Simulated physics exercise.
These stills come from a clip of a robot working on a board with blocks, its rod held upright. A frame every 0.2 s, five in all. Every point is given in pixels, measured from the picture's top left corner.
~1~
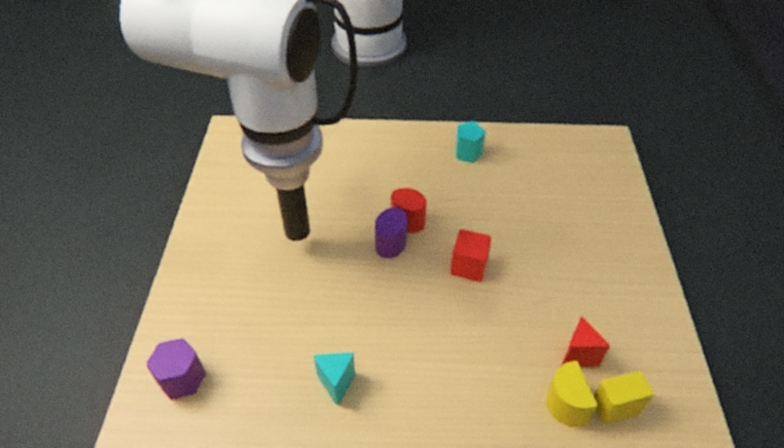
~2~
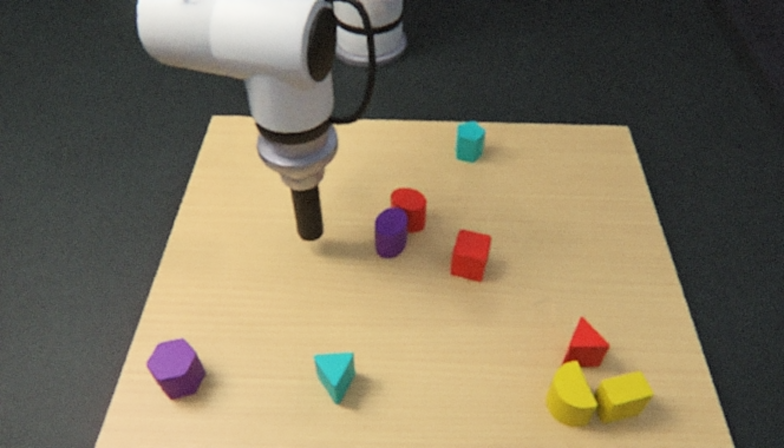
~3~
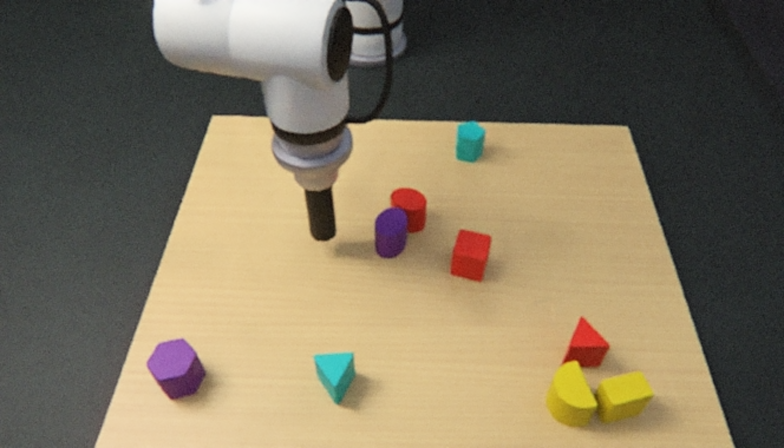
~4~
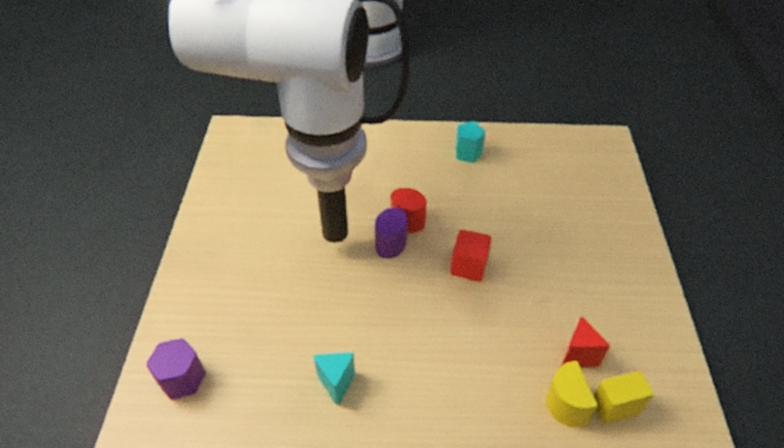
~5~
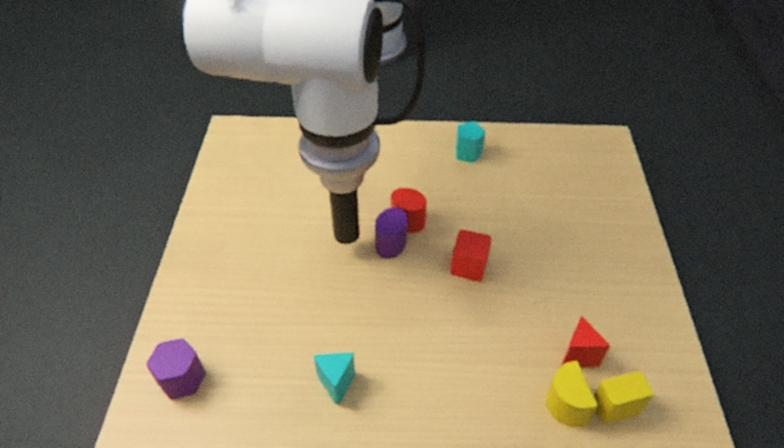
Robot arm with a dark rod sliding slowly right across a wooden board, nearing a purple block while coloured blocks stay still.
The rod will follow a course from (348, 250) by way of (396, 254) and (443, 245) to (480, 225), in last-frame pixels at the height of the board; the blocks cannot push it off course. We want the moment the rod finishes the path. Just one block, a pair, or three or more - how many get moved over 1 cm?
In total, two blocks get moved by over 1 cm.
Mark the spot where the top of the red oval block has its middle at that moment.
The top centre is at (420, 189).
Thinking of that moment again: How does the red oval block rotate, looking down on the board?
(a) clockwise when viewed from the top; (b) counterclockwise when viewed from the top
Option b.
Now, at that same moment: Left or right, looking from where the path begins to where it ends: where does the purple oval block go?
Shifted left.
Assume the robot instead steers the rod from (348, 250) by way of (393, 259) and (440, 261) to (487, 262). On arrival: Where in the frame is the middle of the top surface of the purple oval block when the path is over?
Just about (435, 216).
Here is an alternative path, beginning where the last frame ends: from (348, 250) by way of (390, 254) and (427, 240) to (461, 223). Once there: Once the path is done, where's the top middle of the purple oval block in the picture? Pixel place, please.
In the picture, it is at (475, 183).
On the path given first. One third of the way, rod at (397, 239); purple oval block at (420, 217), turned 35° anticlockwise; red oval block at (417, 192), turned 30° anticlockwise.
Two thirds of the way, rod at (445, 229); purple oval block at (452, 202), turned 100° anticlockwise; red oval block at (420, 189), turned 55° anticlockwise.
At the end, rod at (483, 210); purple oval block at (466, 184), turned 190° anticlockwise; red oval block at (420, 189), turned 55° anticlockwise; red square not moved.
